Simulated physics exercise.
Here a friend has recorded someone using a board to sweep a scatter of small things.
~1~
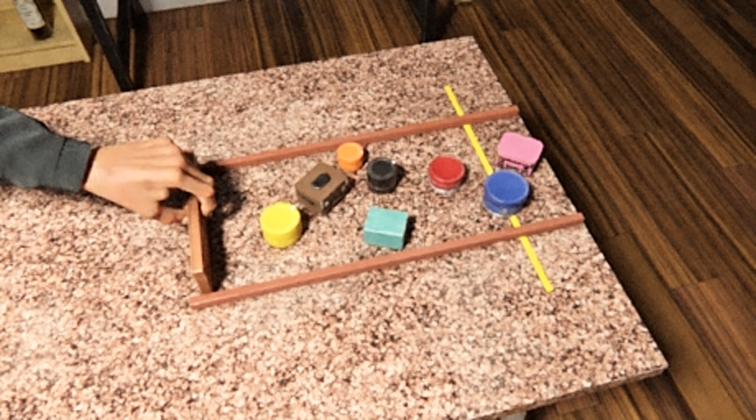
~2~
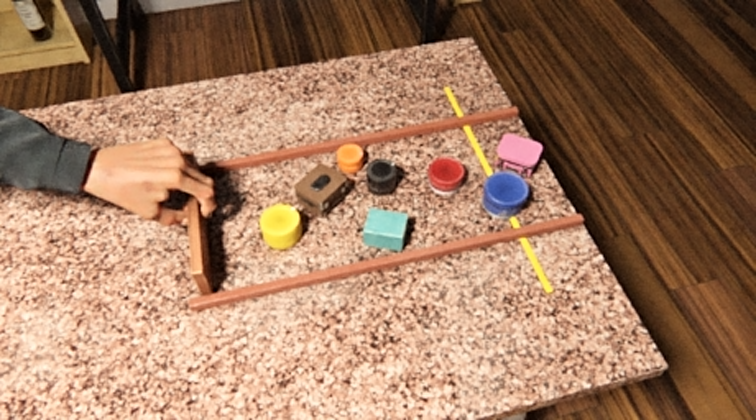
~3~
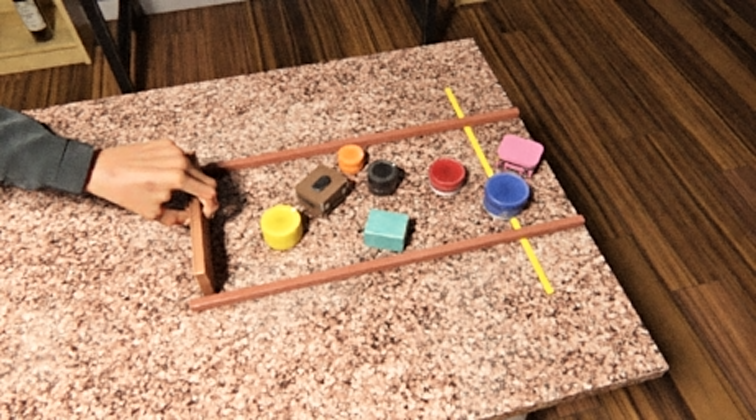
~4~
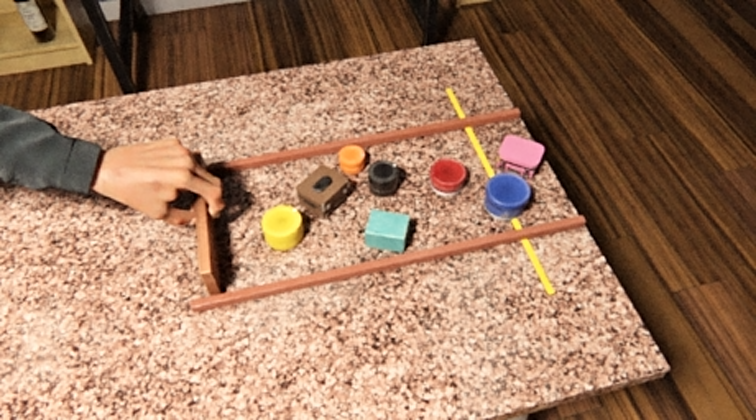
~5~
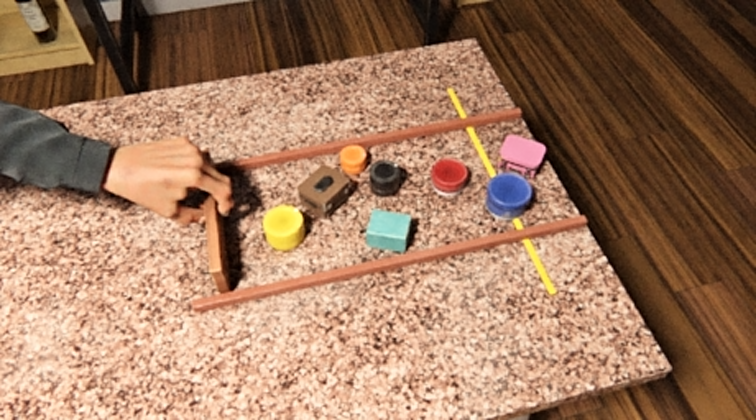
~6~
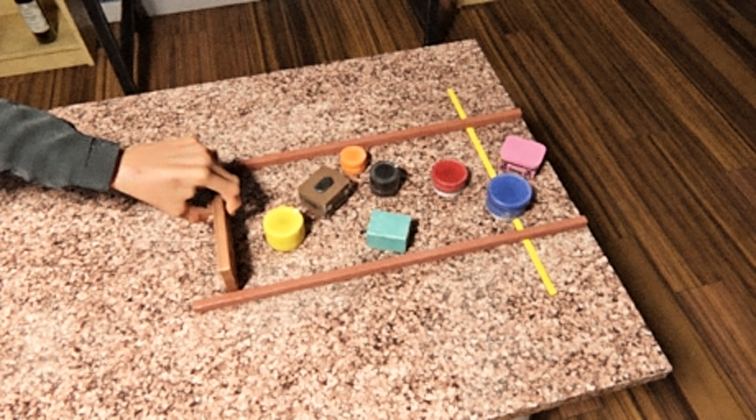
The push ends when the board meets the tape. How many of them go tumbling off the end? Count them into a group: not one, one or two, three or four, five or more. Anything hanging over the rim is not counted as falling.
Group: One or two.
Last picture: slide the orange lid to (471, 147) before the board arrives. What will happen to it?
Well, this time it stays in place.
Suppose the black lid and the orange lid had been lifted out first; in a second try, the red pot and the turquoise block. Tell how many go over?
That makes 1 fallen, then 1 fallen in the other try.
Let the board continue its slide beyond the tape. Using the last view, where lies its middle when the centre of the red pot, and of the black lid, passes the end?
(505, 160) and then (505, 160), give or take.
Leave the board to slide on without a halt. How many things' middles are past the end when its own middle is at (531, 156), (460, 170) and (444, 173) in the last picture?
4; 0; 0.
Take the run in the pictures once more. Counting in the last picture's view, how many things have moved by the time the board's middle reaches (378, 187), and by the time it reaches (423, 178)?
One spot: 6. Other spot: 6.
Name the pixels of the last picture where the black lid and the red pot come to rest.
Final spots - black lid (525, 135), red pot (541, 162).
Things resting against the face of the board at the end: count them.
In contact: 4.
A little later, none off yet; pink case at rest near (521, 157); blue tin at rest near (508, 197); red pot at rest near (449, 178).
Next, none off yet; pink case at rest near (521, 157); blue tin at rest near (509, 197); red pot shifted about its own width near (480, 177).
When it is over, the number that fall off is one or two; down, pink case.
